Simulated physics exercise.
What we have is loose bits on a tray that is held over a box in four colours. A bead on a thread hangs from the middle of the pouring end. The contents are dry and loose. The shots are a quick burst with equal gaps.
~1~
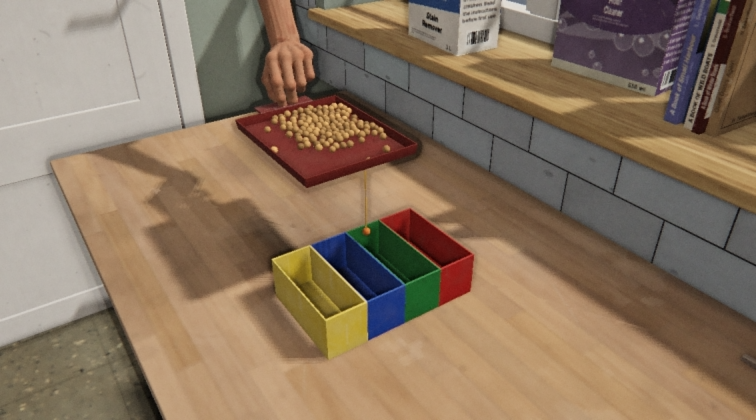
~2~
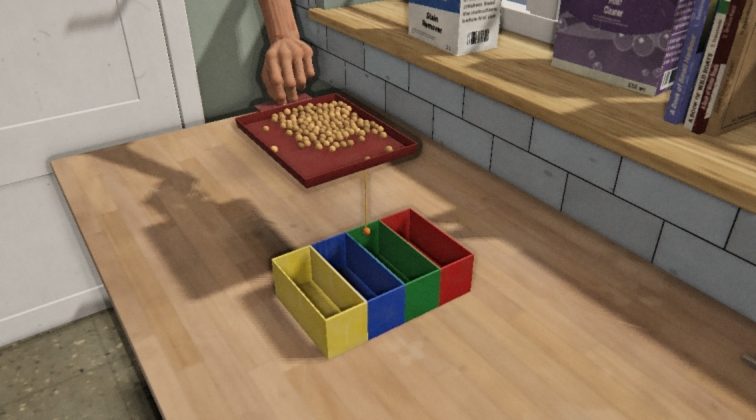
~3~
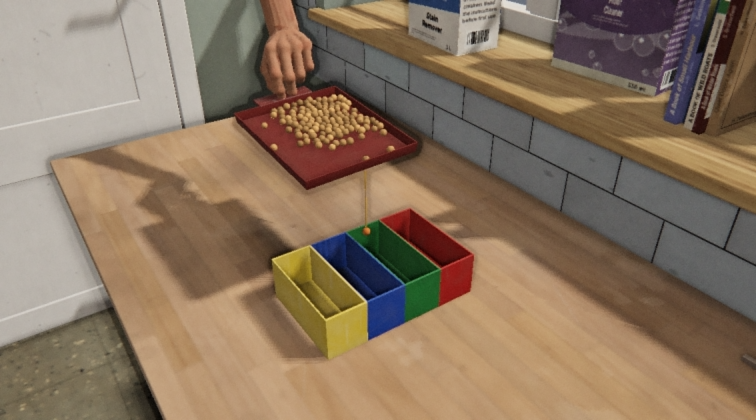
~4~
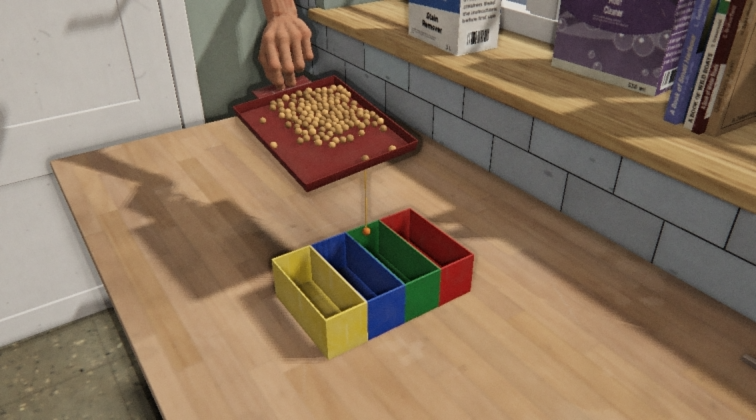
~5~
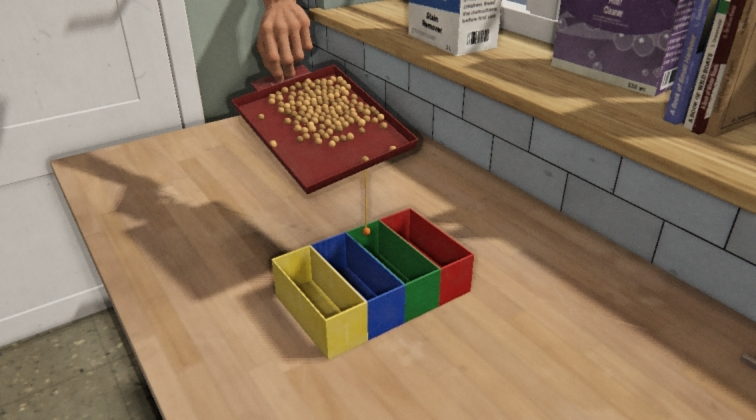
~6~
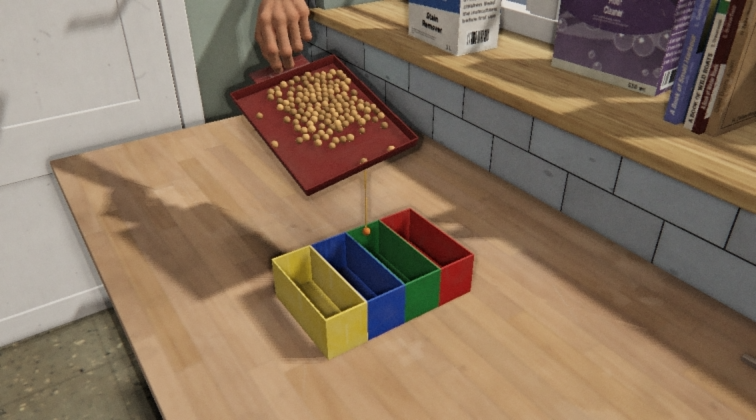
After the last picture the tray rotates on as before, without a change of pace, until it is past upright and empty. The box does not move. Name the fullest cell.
Fullest: The yellow cell.
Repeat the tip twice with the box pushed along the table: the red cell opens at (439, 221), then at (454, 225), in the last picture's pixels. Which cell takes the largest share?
In turn: That yellow cell; that yellow cell.
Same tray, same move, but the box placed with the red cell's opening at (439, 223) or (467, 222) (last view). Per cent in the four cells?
About 60 and 10 per cent.
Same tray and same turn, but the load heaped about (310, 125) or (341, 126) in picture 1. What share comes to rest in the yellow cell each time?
Near 60 % and 70 %.
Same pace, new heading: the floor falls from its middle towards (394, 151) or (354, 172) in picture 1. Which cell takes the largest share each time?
In turn: The red one; the cell in blue.
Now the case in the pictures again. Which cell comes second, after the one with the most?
Second comes the cell in blue.
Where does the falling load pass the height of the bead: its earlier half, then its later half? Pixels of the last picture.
Early half (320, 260), late half (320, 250).
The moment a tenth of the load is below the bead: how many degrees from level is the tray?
At about 60°.
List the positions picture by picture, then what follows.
Corners of the pouring end (306, 178) and (415, 144), level; middle of the load (325, 125), round wooden beads; bead on its thread (366, 231); yellow cell (347, 327); blue cell (386, 309); green cell (422, 292); red cell (456, 277), in the first frame.
Corners of the pouring end (306, 178) and (415, 143), level; middle of the load (325, 124), in the second frame.
Corners of the pouring end (306, 180) and (416, 142), tipped barely, lowest at the left corner; middle of the load (325, 119), in the third frame.
Corners of the pouring end (306, 183) and (416, 140), tipped a little, lowest at the left corner; middle of the load (325, 113), in the fourth frame.
Corners of the pouring end (307, 186) and (416, 139), tipped a little, lowest at the left corner; middle of the load (325, 108), in the fifth frame.
Corners of the pouring end (307, 188) and (416, 137), tipped clearly, lowest at the left corner; middle of the load (325, 105), almost all on the move; yellow cell (347, 327); blue cell (386, 309); green cell (422, 292); red cell (456, 277), in the sixth frame.
Just after the last frame, tray tipped steeply; roughly two thirds on the tray; about a tenth in the yellow cell; just a few in the blue cell; about a tenth falling or outside the box.
A moment on, tray tipped right over; roughly a quarter on the tray; roughly half in the yellow cell; roughly a quarter in the blue cell; roughly a quarter falling or outside the box.
Further on, tray tipped past a quarter turn; roughly two thirds in the yellow cell; roughly a quarter in the blue cell; just a few in the green cell; about a tenth falling or outside the box.
When it is over, tray tipped past a quarter turn; roughly two thirds in the yellow cell; roughly a quarter in the blue cell; just a few in the green cell; not one in the red cell; about a tenth outside the box.
